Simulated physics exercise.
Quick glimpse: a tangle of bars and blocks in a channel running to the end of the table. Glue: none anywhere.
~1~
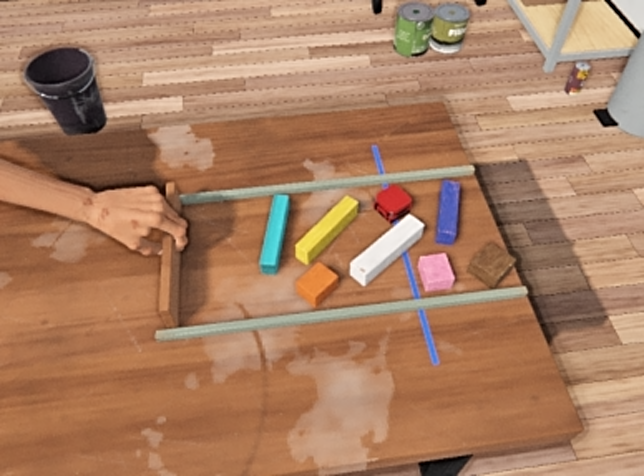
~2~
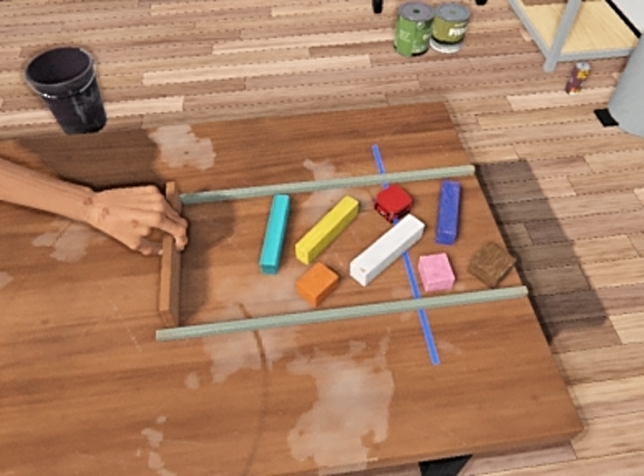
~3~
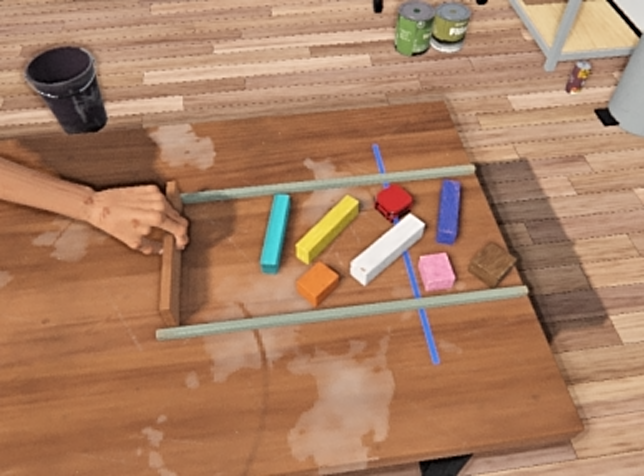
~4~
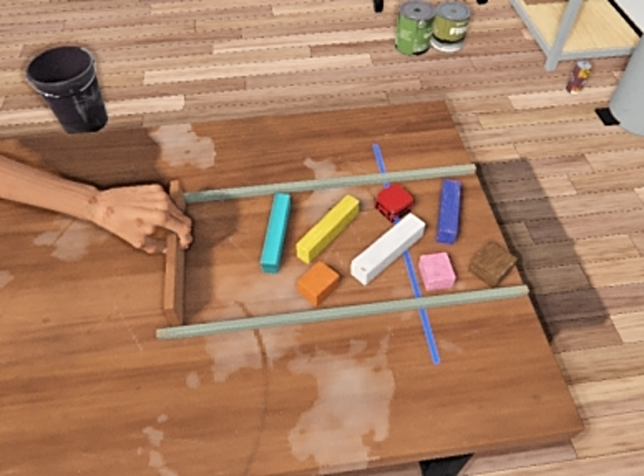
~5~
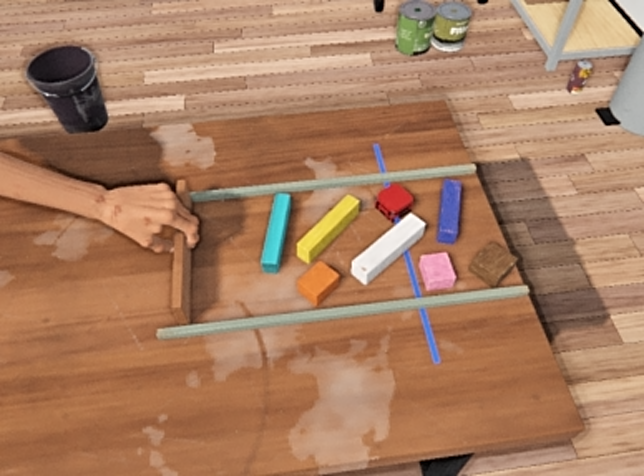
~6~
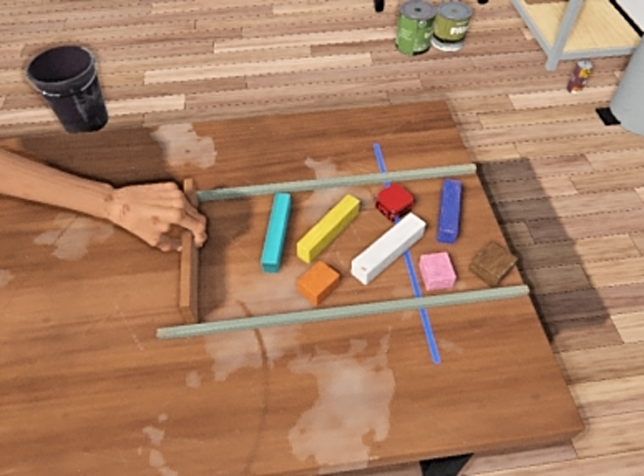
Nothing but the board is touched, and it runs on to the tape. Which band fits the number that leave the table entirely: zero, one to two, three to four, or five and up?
The band is zero.
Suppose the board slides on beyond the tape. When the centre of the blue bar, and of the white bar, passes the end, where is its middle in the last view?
Around (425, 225), then around (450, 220).
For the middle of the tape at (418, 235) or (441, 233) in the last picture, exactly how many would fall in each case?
The counts would come to 0 and 2.
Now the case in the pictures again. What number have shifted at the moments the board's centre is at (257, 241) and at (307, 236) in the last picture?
First 0 and then 3.
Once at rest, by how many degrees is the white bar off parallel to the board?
It comes to around 30 degrees.
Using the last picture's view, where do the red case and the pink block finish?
The red case finishes at (434, 193); the pink block finishes at (464, 274).
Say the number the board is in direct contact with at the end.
It is in contact with 2.
Early on, none off yet; brown block at rest near (493, 265); blue bar at rest near (449, 211); pink block at rest near (437, 271).
Finally, the number that fall off is zero.
